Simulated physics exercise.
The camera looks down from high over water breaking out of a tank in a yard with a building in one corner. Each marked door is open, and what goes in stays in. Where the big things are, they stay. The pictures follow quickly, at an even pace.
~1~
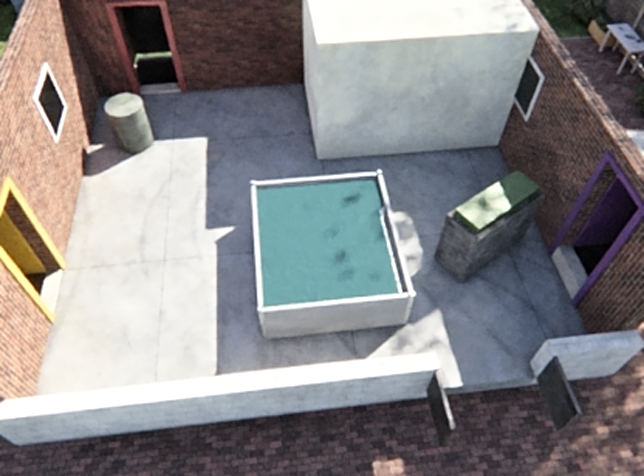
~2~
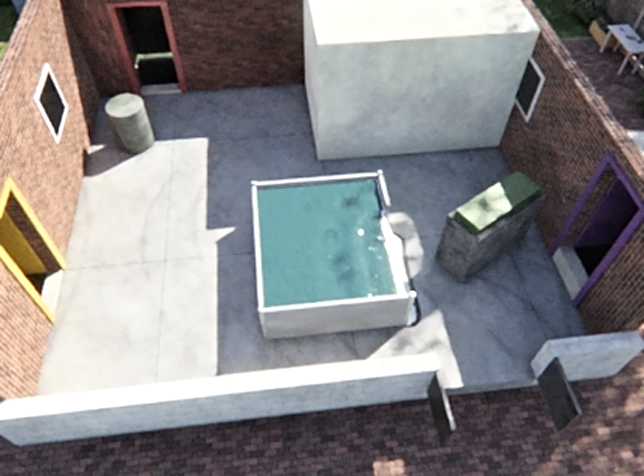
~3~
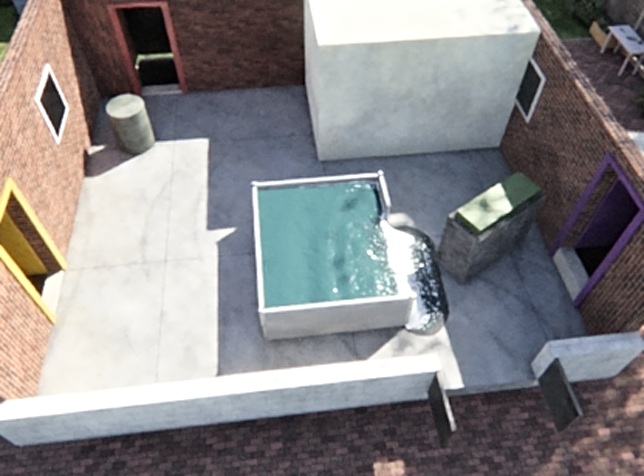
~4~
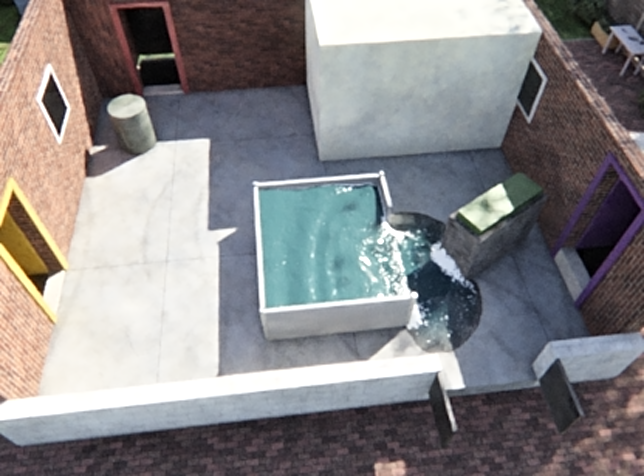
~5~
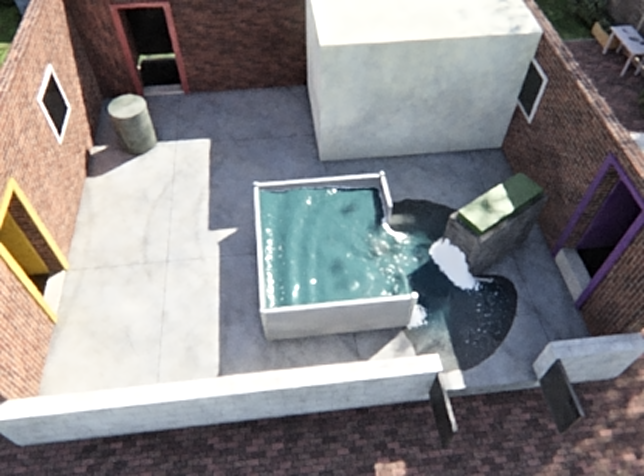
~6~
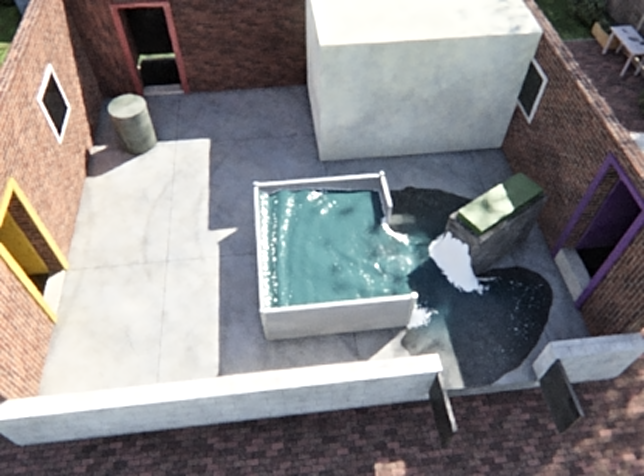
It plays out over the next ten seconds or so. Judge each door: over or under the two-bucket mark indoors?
My call: Yellow door, under; red door, under; purple door, under.
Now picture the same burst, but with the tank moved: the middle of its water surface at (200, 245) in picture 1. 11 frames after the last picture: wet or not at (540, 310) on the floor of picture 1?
Outcome at that point: Waterlogged.
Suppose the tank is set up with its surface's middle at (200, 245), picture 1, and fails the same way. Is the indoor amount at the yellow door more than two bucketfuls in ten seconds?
As it turns out, the yellow door doesn't reach it.
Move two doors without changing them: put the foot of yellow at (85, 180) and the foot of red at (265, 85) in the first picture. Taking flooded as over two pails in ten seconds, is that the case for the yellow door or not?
Well, the yellow door overshoots.
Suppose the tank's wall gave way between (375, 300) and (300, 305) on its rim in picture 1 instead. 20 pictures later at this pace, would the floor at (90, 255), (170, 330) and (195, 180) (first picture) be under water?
First soaked through, second soaked through, third kept bare.
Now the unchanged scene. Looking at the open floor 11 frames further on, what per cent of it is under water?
Estimate: Some 25 in a hundred.
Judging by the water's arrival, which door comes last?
Answer: The one in red.
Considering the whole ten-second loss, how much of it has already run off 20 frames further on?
I'd say about 40 per cent.
A moment on, water covers 20 % of the floor; the yellow door not reached, the red door not reached, the purple door wet at the sill, nothing in.
Next, water covers 25 % of the floor; the yellow door not reached, the red door not reached, the purple door wet at the sill, nothing in.
Then, water covers 30 % of the floor; the yellow door not reached, the red door not reached, the purple door under two buckets in.
Later, water covers 50 % of the floor; the yellow door not reached, the red door not reached, the purple door under two buckets in.
In the end, water covers 75 % of the floor; the yellow door under two buckets in, the red door wet at the sill, nothing in, the purple door under two buckets in.
